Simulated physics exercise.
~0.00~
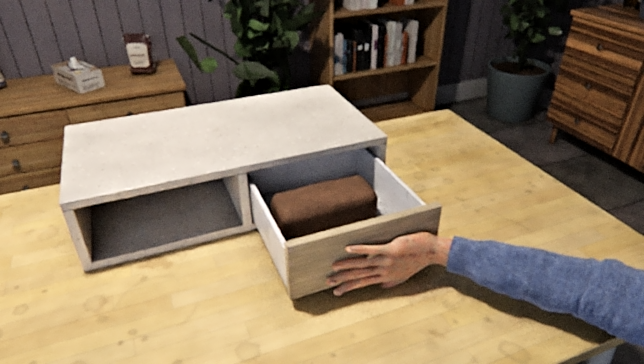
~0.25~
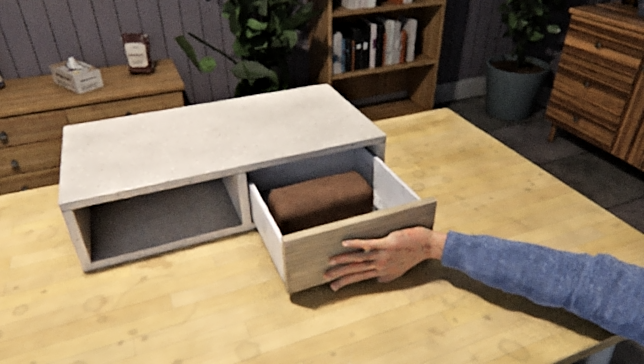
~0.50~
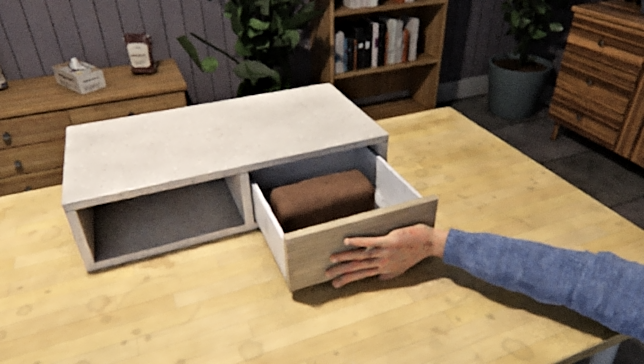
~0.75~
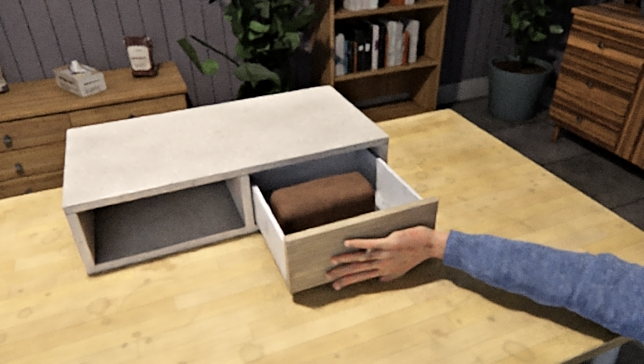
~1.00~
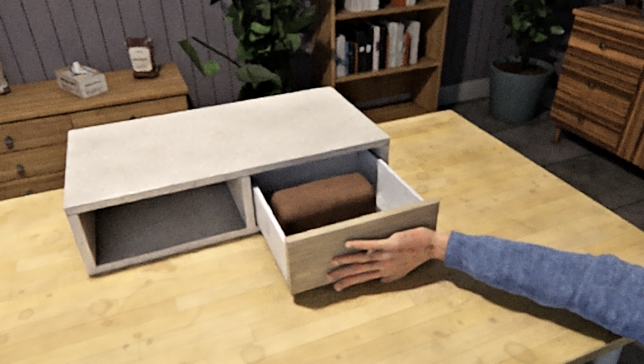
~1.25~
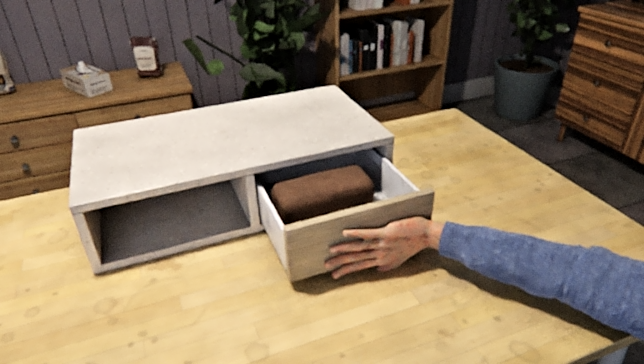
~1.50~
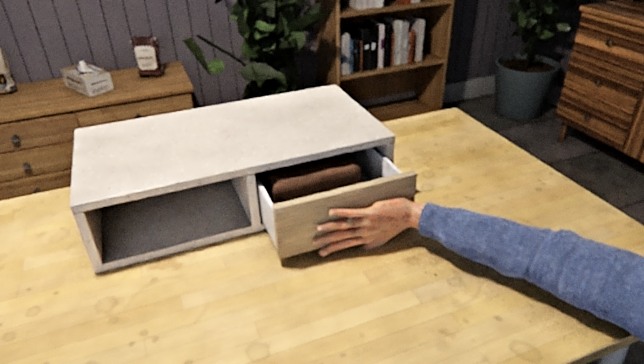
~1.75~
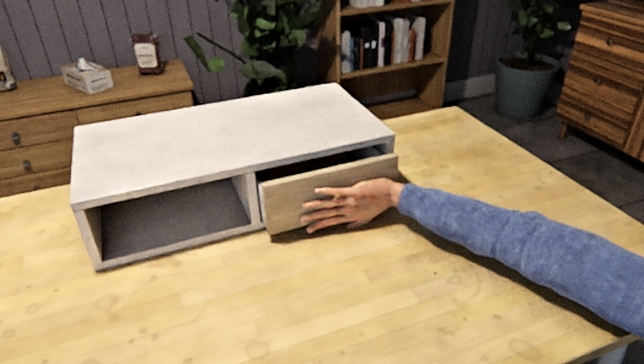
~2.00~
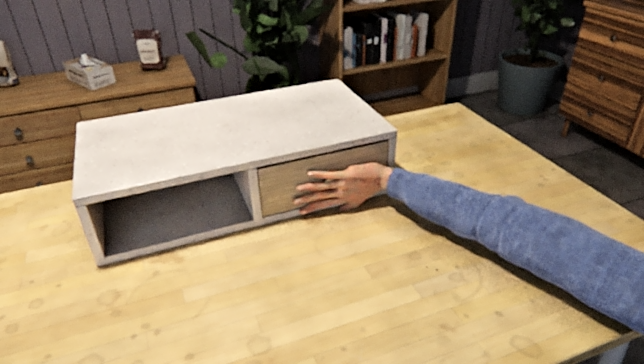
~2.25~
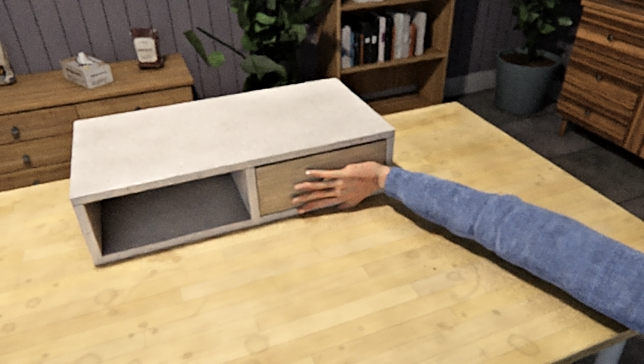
A pale wooden drawer holding a brown, loaf-like block stands open at the right side of a low whitish chest, seen from slightly above by a gently swaying camera. The chest rests on a light wooden table, with an empty open compartment on its left, and dressers, plants and a bookshelf behind. A hand in a blue sleeve rests against the drawer front, at first barely moving. Then it pushes the drawer steadily inward, carrying the block out of sight beneath the top. The drawer closes fully, and the hand stays on its front.
